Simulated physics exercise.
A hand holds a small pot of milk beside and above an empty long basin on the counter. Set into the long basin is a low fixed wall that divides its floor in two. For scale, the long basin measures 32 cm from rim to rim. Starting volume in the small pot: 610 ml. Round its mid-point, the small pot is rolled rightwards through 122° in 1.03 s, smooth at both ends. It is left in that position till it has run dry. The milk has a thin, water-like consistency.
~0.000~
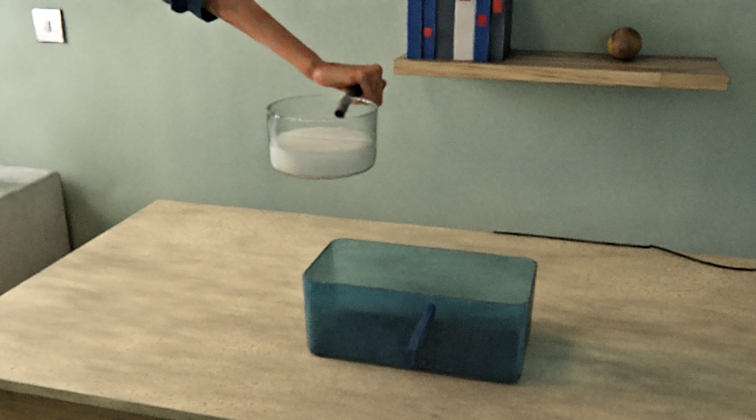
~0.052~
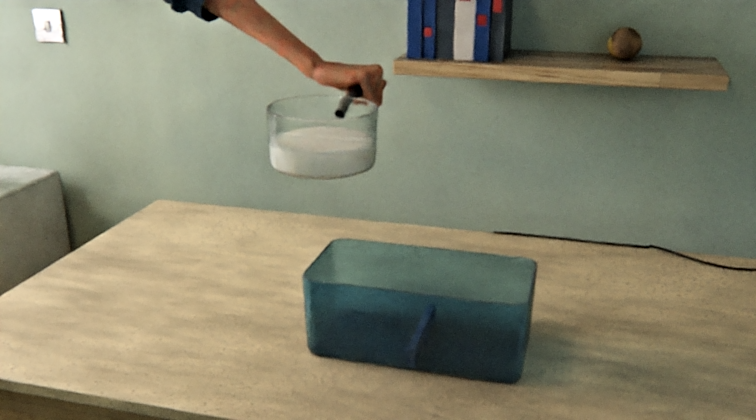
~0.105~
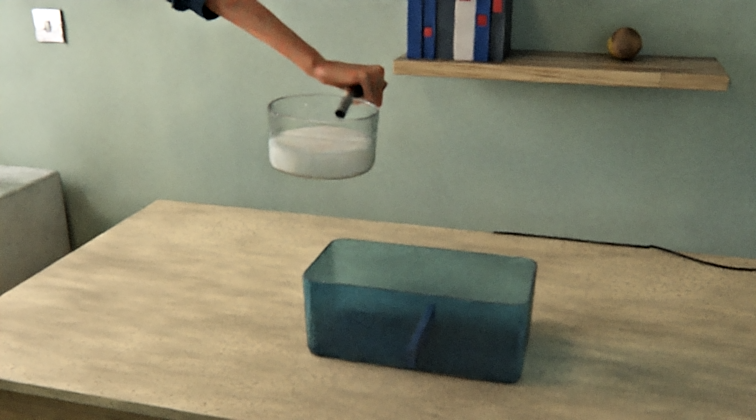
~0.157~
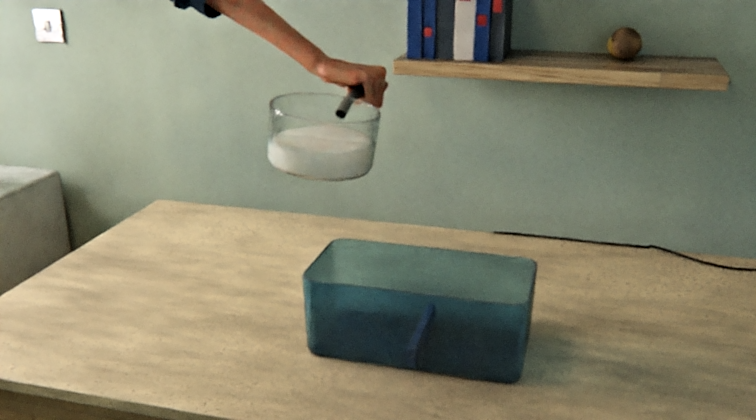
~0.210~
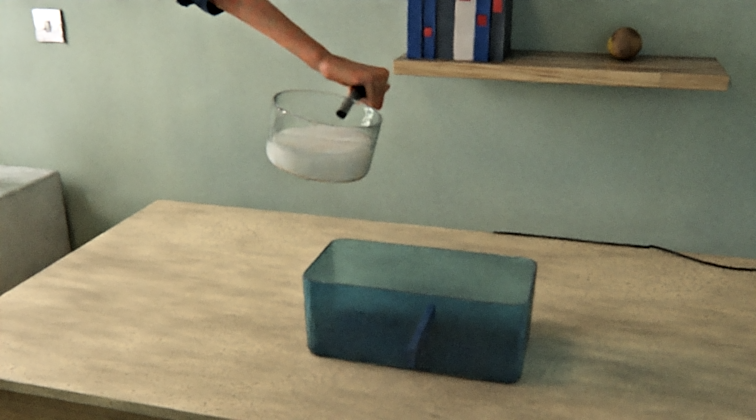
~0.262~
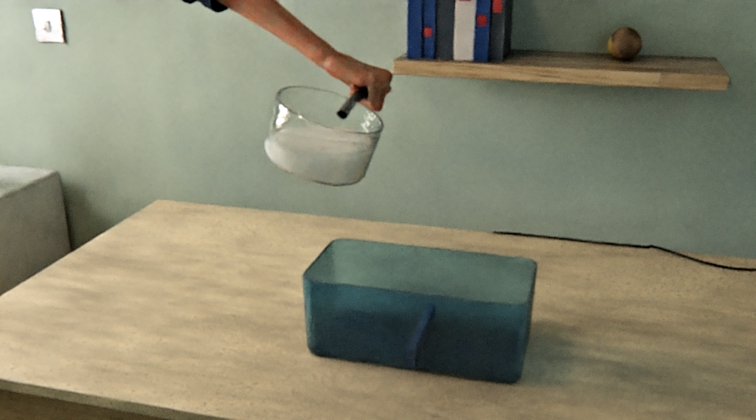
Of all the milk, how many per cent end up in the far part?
Roughly 28 per cent.
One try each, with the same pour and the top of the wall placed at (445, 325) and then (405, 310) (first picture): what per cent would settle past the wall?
Try 1: 5 %; try 2: 45 %.
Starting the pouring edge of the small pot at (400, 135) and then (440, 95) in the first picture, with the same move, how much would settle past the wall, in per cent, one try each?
50 in a hundred, followed by 80 in a hundred.
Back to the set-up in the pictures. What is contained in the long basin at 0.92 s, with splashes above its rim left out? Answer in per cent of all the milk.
Around 78 per cent of the whole.
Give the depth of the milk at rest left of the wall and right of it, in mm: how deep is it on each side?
Some 18 mm on the left and 8 mm on the right.
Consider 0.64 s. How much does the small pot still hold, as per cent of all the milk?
54 %.
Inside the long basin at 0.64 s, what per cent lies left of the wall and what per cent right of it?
Roughly 5 sits left and 0 sits right.
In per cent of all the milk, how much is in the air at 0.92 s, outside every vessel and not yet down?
Some 16 % is up in the air.
After 0.64 s the tilt is 84° and 54 per cent is still to pour, 5 is left of the wall and 0 right of it.
After 0.92 s the tilt is 119° and 6 per cent is still to pour, 59 is left of the wall and 20 right of it.
After 1.21 s the tilt is 122° and 0 per cent is still to pour, 72 is left of the wall and 26 right of it.
After 1.53 s the tilt is 122° and 0 per cent is still to pour, 70 is left of the wall and 28 right of it.
In the end 70 per cent lies left of the wall, 28 right of it and 2 outside.
